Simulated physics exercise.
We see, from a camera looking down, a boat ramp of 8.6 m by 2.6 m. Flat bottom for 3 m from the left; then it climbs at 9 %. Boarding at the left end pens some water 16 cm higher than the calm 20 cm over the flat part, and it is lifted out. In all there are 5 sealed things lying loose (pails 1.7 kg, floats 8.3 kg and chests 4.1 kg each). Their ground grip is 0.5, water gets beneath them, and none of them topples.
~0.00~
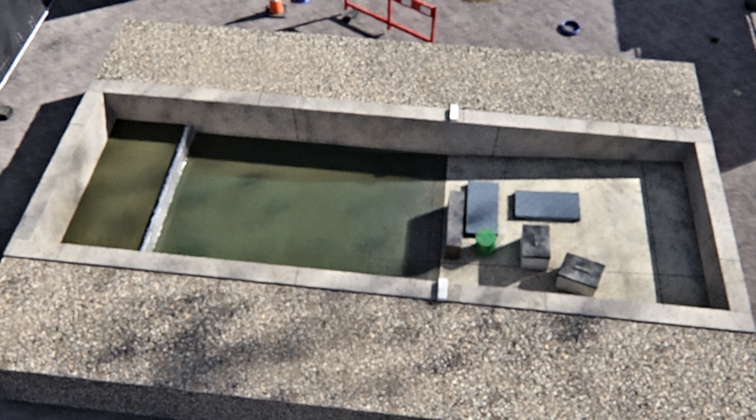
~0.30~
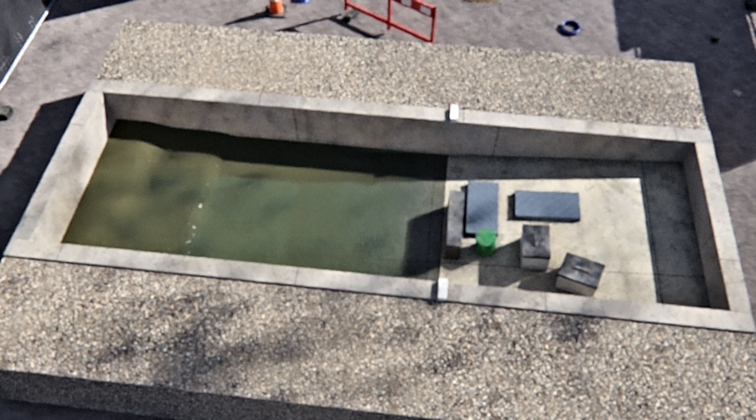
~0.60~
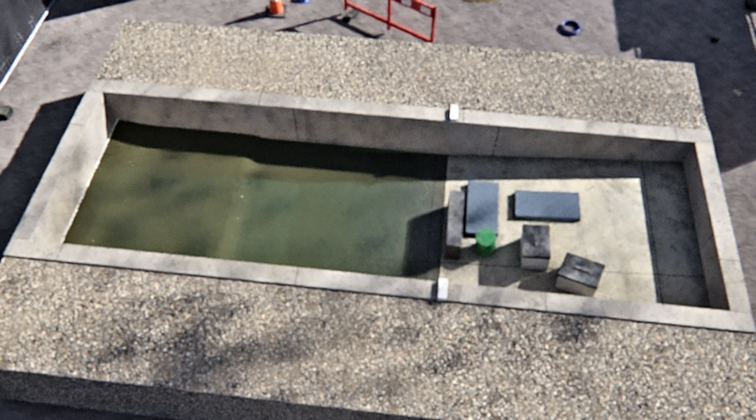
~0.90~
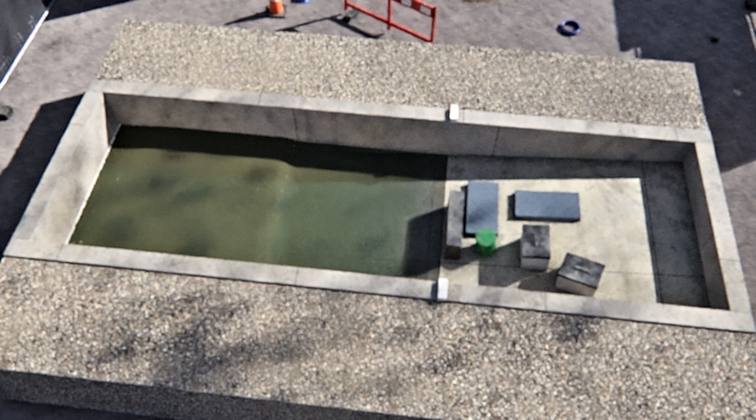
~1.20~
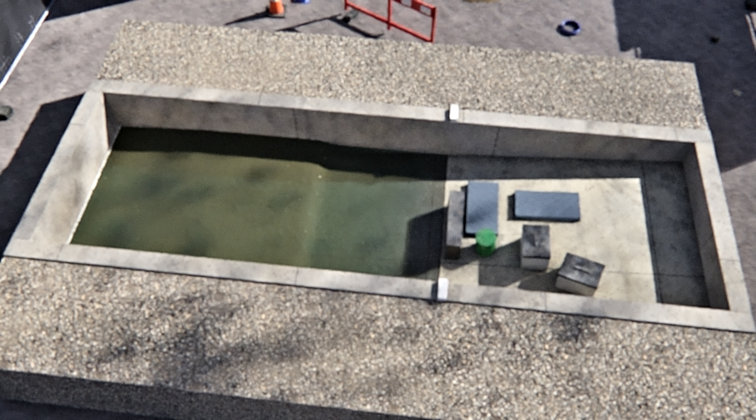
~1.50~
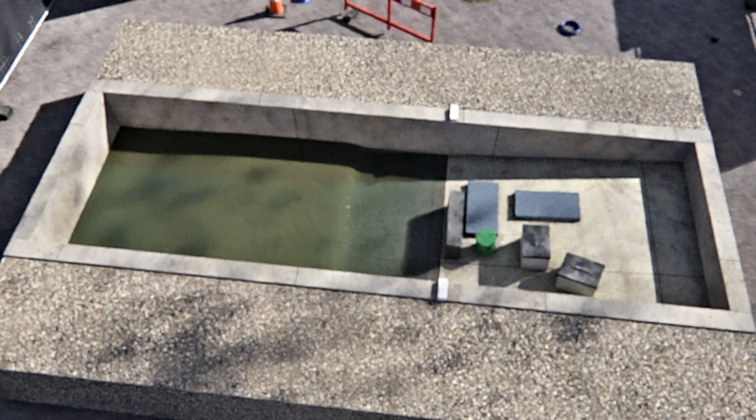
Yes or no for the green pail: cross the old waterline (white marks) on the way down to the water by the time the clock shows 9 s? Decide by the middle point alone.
My answer is that the green pail clears it.
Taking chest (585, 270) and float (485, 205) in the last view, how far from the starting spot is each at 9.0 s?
The first is 0 cm from its start, the second 20 cm.
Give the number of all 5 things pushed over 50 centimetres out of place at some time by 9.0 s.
2.
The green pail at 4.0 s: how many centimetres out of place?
Shift: About 0 cm.
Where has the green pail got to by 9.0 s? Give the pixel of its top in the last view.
It should be close to pixel (376, 248).
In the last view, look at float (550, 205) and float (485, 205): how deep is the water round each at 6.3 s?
I'd estimate 2 cm for the first and 4 cm for the second.
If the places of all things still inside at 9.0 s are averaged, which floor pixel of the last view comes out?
The centre is close to (487, 242).
After 2.1 s the green pail is near (488, 237), 0.0 m from its start, aground; 0 of 5 are over the mark; 0 afloat.
After 4.0 s the green pail is near (488, 237), 0.0 m from its start, afloat; 0 of 5 are over the mark; 2 afloat.
After 6.3 s the green pail is near (429, 265), 0.9 m from its start, aground; 1 of 5 are over the mark; 1 afloat.
After 9.0 s the green pail is near (376, 248), 1.5 m from its start, afloat; 1 of 5 are over the mark; 1 afloat.
